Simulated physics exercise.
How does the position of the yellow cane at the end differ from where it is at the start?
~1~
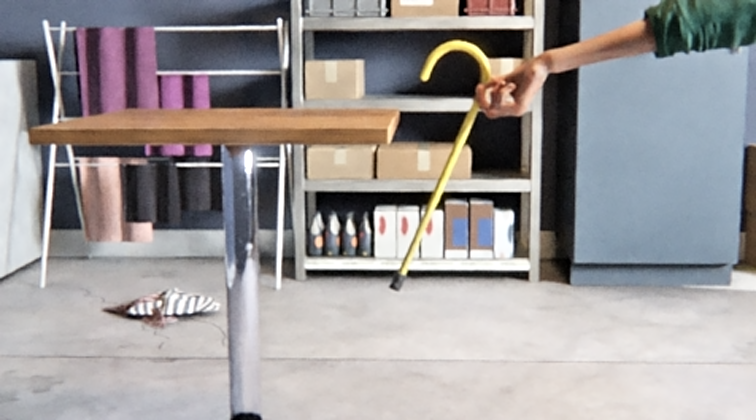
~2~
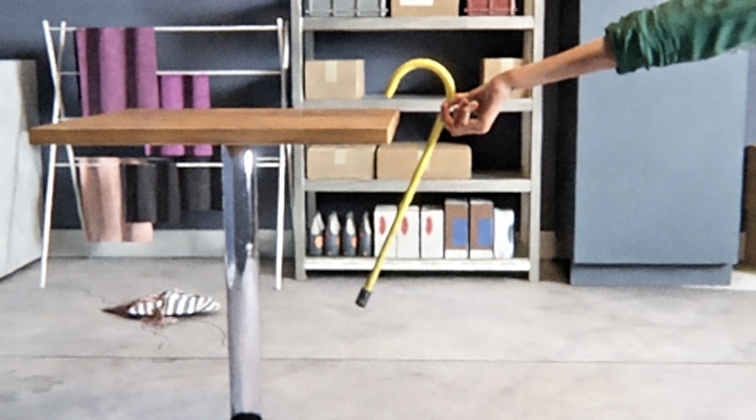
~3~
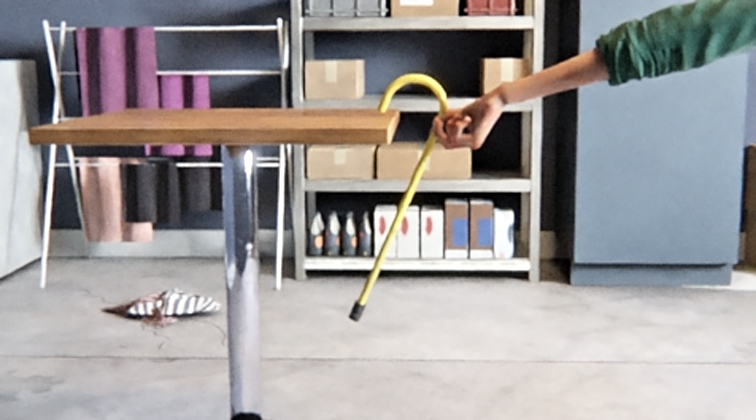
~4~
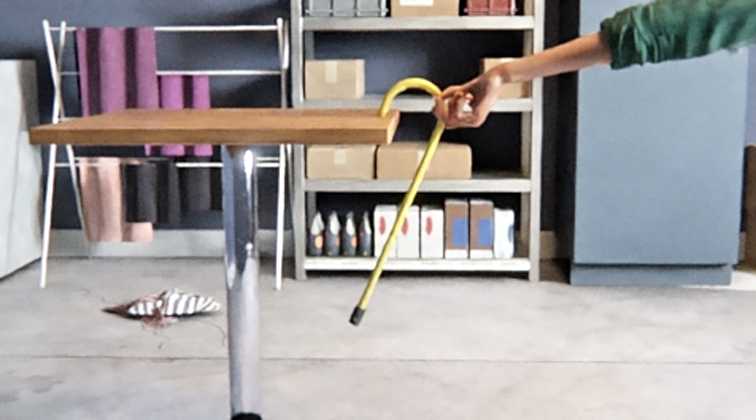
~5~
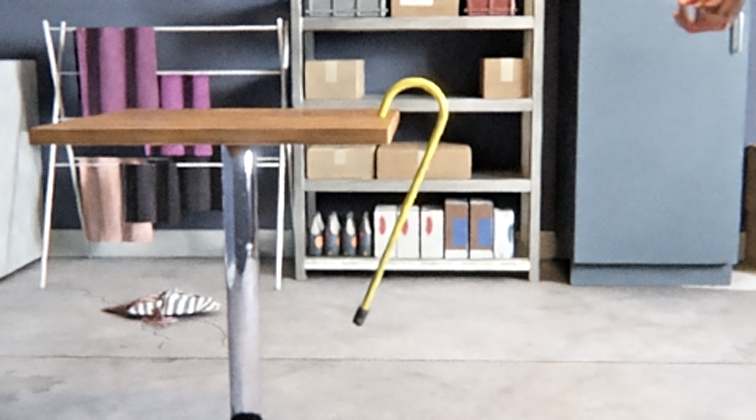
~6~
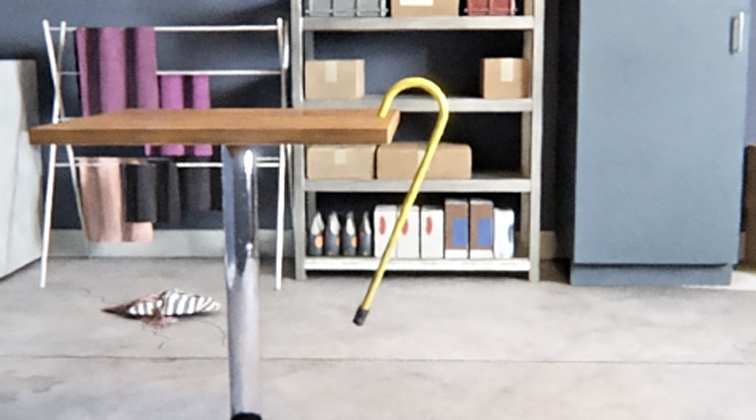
At the start the yellow cane is held in the air to the right of the table. At the end it is a little further left and lower, hanging by its crook from the table's right edge.
